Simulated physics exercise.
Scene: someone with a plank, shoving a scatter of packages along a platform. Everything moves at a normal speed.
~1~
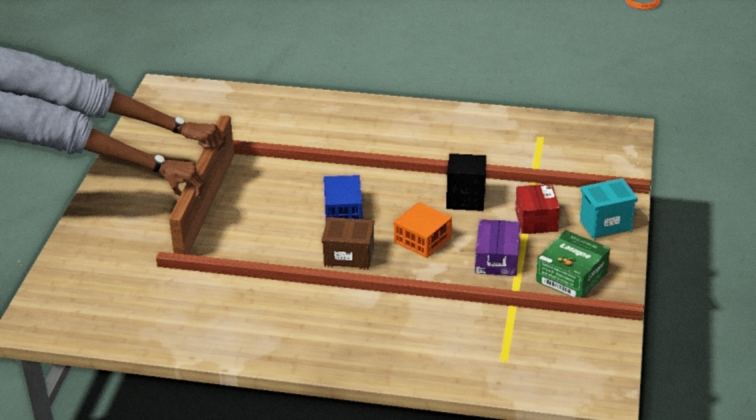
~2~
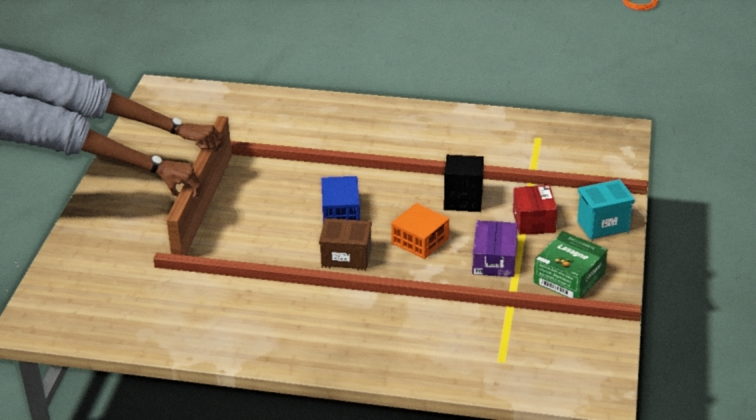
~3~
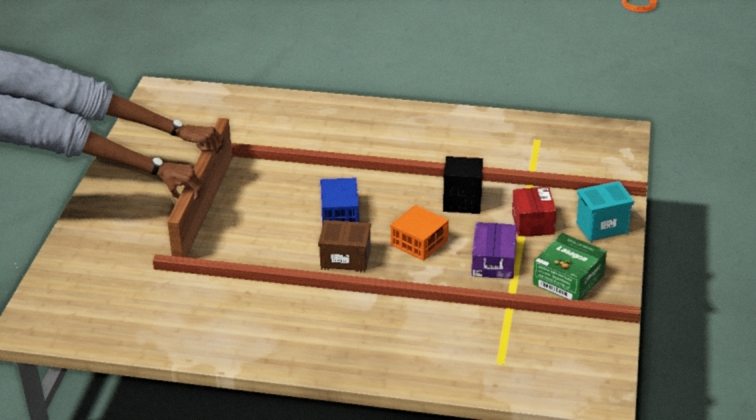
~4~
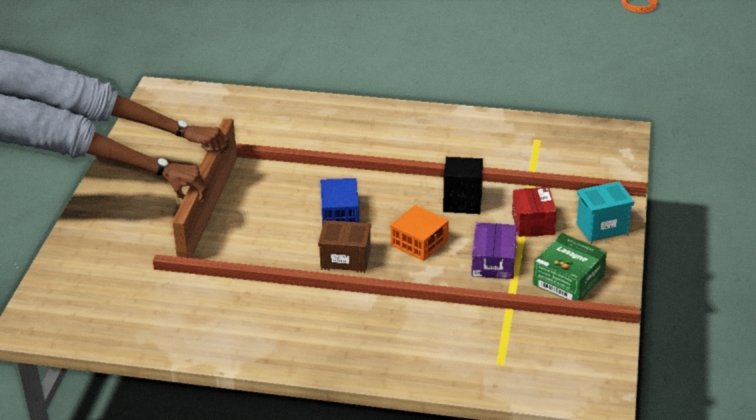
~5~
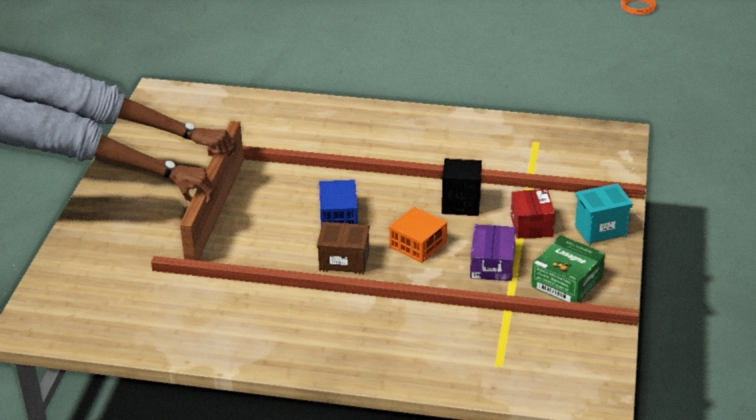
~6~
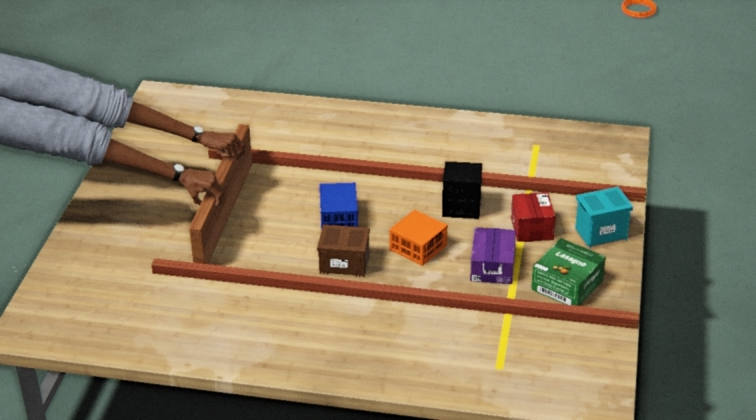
To begin with, two hands hold a wooden plank upright at the left of a table, with eight colourful boxes and crates scattered between two rails to its right. The plank stays almost still, then the hands slide it slightly rightward, still short of the blue and brown crates, while the packages stay put.
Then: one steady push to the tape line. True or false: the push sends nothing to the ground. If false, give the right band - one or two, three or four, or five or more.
False, one or two.
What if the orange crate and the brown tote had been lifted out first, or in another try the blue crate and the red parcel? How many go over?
Tally of falls: 0 for the first try, 0 for the second.
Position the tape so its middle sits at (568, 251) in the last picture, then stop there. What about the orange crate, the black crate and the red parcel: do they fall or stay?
Looking at each: The orange crate remains on top, the black crate remains on top, the red parcel remains on top.
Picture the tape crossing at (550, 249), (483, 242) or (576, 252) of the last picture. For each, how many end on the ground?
Result per try: 2; 0; 3.
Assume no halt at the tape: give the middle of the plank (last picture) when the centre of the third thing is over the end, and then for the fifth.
Its centre point is roughly (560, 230) and later (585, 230).
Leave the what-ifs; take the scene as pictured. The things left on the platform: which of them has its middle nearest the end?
Answer: The turquoise tote.
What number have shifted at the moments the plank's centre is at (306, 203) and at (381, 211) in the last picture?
By the first moment it's 0, by the second it's 3.
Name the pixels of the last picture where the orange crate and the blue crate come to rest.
The orange crate comes to rest close to (572, 257), while the blue crate rests close to (541, 230).
A little later, none off yet; turquoise tote at rest near (603, 218); green box at rest near (569, 273); red parcel at rest near (533, 217).
Next, none off yet; turquoise tote at rest near (603, 218); green box shifted a little near (596, 280); red parcel at rest near (533, 217).
When it is over, the number that fall off is one or two; down, green box.
